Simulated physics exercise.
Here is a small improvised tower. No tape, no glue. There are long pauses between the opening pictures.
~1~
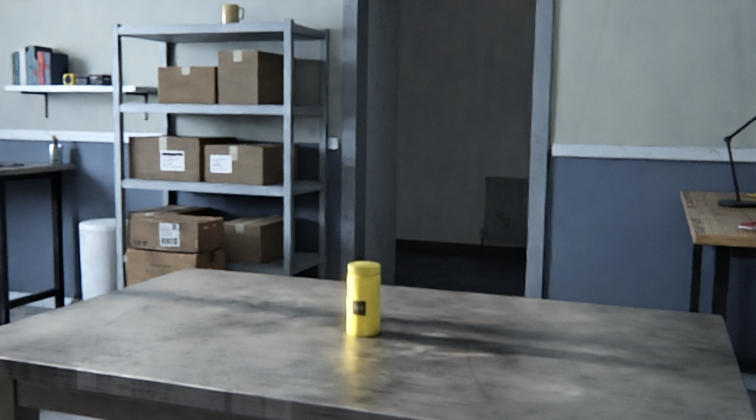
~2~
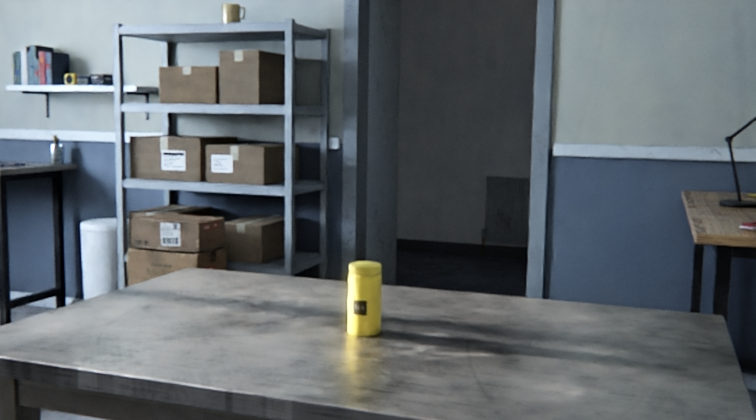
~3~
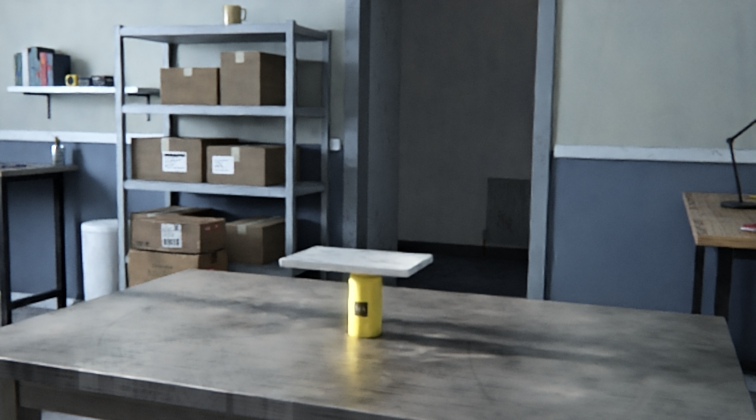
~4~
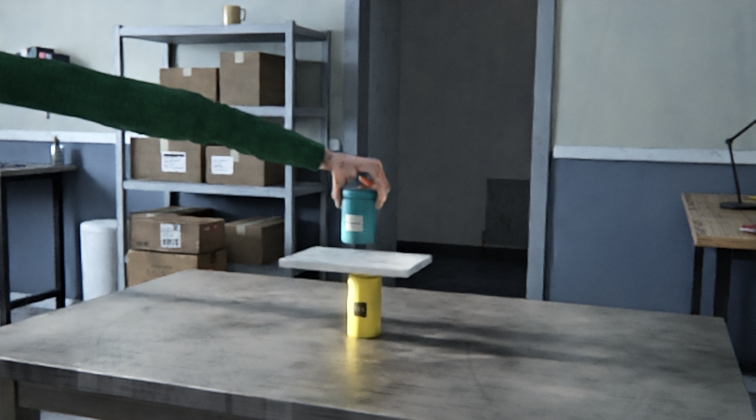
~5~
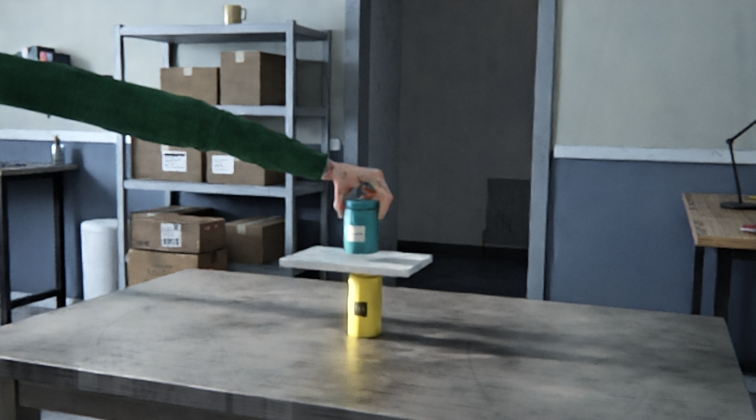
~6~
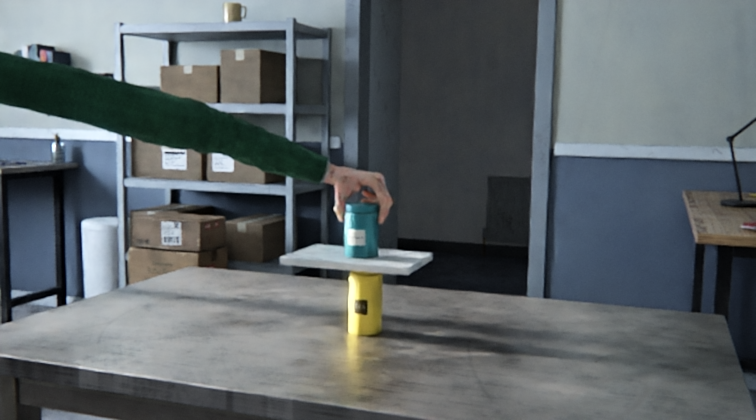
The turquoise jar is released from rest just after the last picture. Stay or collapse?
The stack holds.
Then, 0.40 s on from there, no change.
Then, 1.10 s on from there, turquoise jar resting near (362, 231).
In the end, all 3 unmoved. At the end, from the last picture's camera, turquoise jar near (361, 231). The stack stays up.
